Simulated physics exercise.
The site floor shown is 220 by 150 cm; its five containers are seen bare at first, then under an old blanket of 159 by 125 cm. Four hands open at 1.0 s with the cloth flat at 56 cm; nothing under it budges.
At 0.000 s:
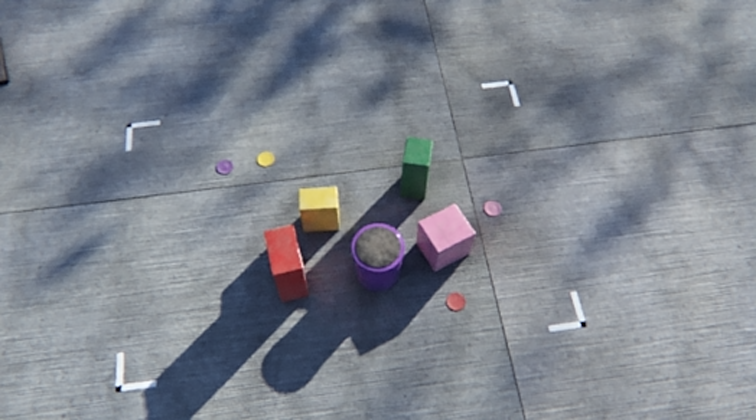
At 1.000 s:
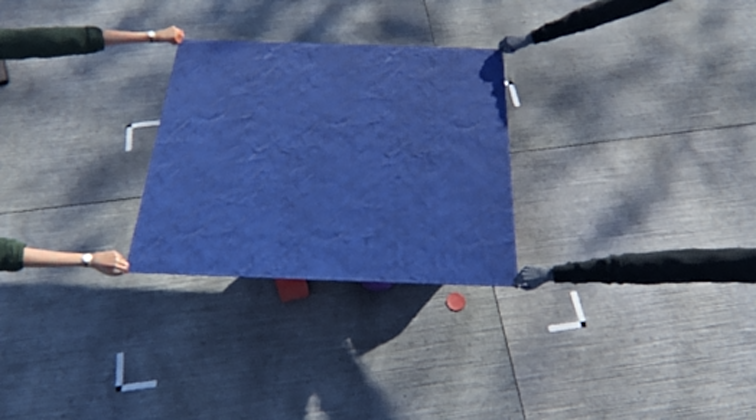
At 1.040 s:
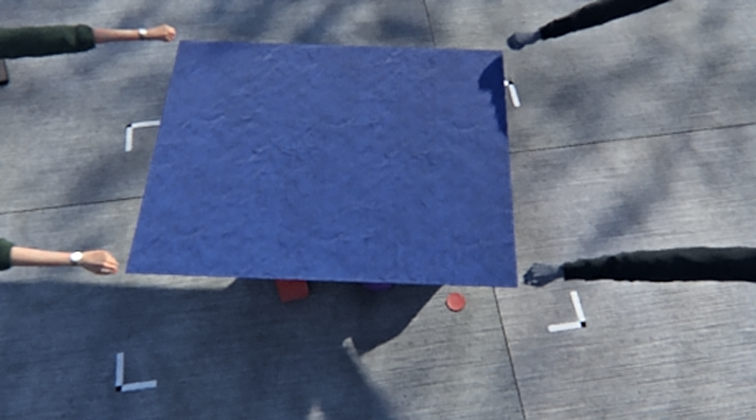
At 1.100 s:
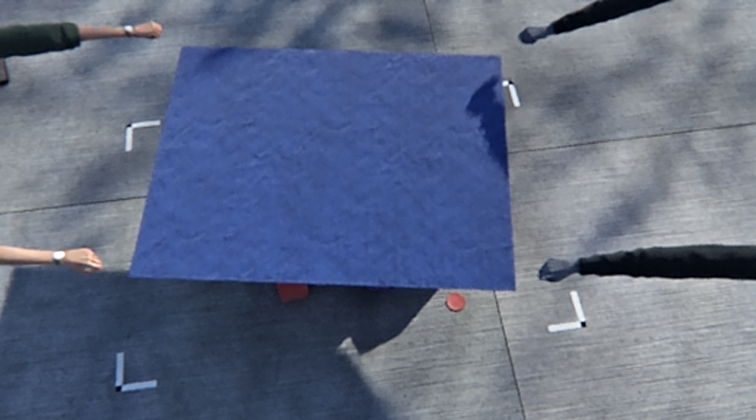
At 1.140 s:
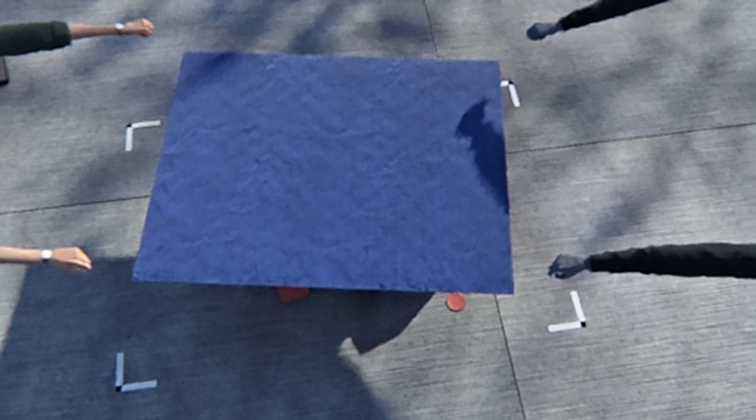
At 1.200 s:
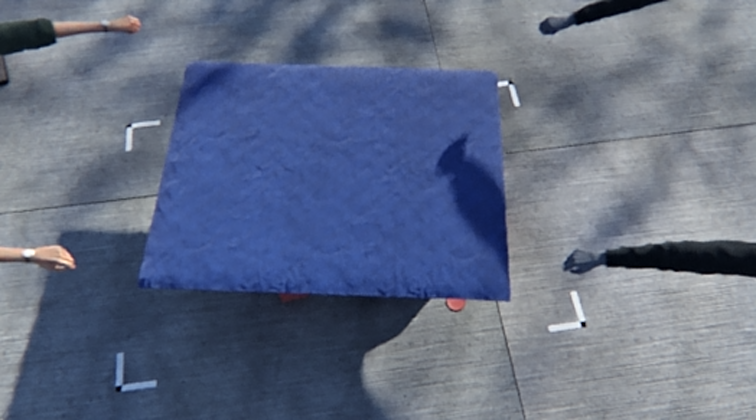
Two pairs of hands, in dark green sleeves at left and black sleeves at right, hold a blue blanket flat by its corners over a grey paved floor with white corner marks, seen from high above. Before it appears, red, yellow, green and pink blocks stand around a purple pot among small coloured discs. The hands let go and draw outward, and the blanket sinks slightly, still spread, while the view stays still.
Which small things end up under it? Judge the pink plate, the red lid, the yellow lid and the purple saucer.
Result: Pink plate still shows, red lid ends under the cloth, yellow lid ends under the cloth, purple saucer vanishes under it.
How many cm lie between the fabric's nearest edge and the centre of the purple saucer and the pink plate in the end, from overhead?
Roughly 10 cm, 10 cm.
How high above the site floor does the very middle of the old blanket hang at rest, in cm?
About 24 cm.
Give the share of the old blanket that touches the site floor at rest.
About 15 %.
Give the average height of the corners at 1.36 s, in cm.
Some 14 cm up.
By 1.4 s, 0 % of it is down, spanning 169 by 147 cm, above purple saucer, yellow lid, red lid.
By 1.5 s, 5 % of it is down, spanning 153 by 133 cm, above purple saucer, yellow lid, red lid.
By 1.7 s, 10 % of it is down, spanning 149 by 130 cm, above purple saucer, yellow lid, red lid.
By 1.8 s, 10 % of it is down, spanning 153 by 132 cm, above purple saucer, yellow lid, red lid.
By 3.3 s, 15 % of it is down, spanning 150 by 132 cm, above purple saucer, yellow lid, red lid.
